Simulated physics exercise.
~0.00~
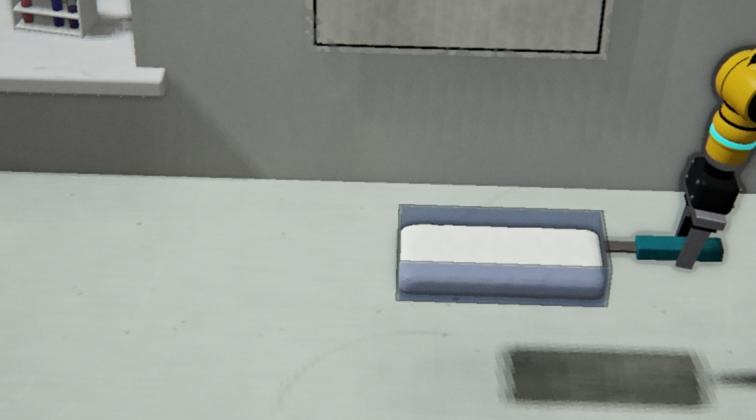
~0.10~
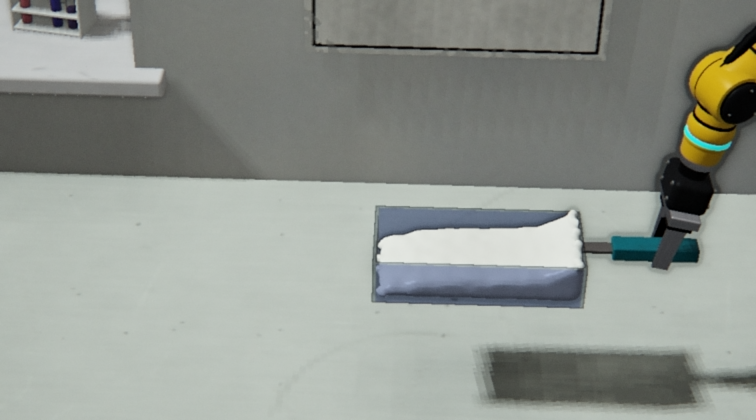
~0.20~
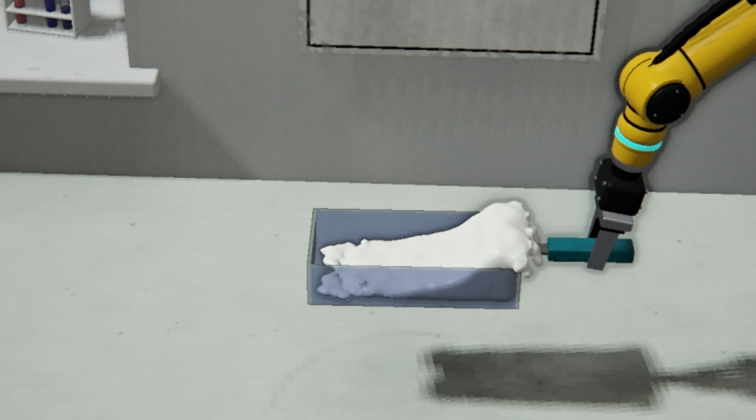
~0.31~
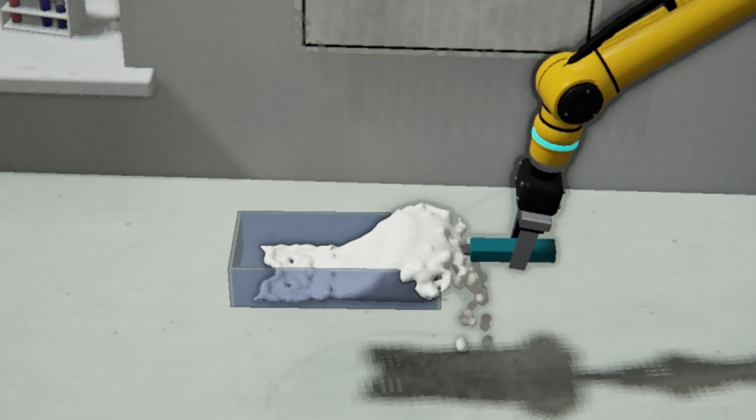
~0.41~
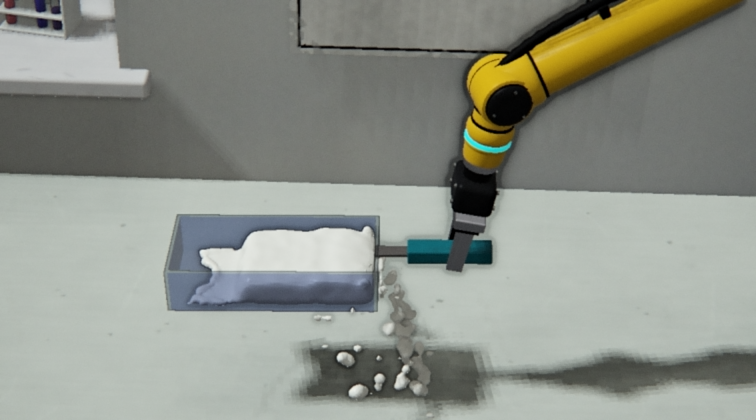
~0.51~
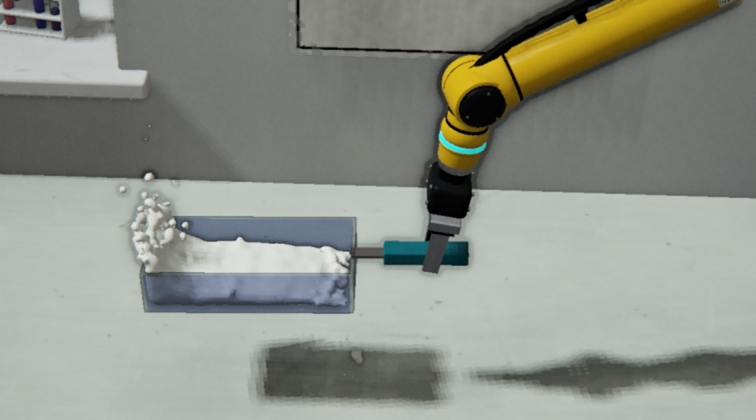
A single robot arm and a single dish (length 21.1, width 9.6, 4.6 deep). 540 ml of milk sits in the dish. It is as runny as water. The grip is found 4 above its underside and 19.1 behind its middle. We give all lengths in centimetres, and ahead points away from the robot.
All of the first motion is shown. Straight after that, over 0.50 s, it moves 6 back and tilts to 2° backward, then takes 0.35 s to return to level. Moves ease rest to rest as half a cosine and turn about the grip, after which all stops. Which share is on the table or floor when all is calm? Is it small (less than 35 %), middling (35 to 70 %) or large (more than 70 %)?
It is middling.
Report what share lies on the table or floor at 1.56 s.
I'd say close to 50 in a hundred.
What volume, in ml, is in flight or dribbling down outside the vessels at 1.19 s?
Outside the vessels: Near 10 ml.
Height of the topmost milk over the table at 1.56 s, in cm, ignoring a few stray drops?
I'd estimate some 18 centimetres.
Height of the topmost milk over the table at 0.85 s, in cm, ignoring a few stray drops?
Up to 24 cm.
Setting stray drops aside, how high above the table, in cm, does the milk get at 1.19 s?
About 19 cm.
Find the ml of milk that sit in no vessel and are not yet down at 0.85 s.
Around 120 ml at that time.
After 0.85 s, tilted 1° backward, liquid up to 88 above the table; 290 ml in the dish, 140 ml on the table or floor, 115 ml in the air or running down outside.
After 1.19 s, level, liquid up to 31 above the table; 280 ml in the dish, 255 ml on the table or floor, 10 ml in the air or running down outside.
After 1.56 s, level, liquid up to 19 above the table; 280 ml in the dish, 265 ml on the table or floor.
After 2.36 s, level, liquid up to 17 above the table; 280 ml in the dish, 265 ml on the table or floor.
In the end, 280 ml in the dish, 265 ml on the table or floor. That is 49 % on the table or floor.
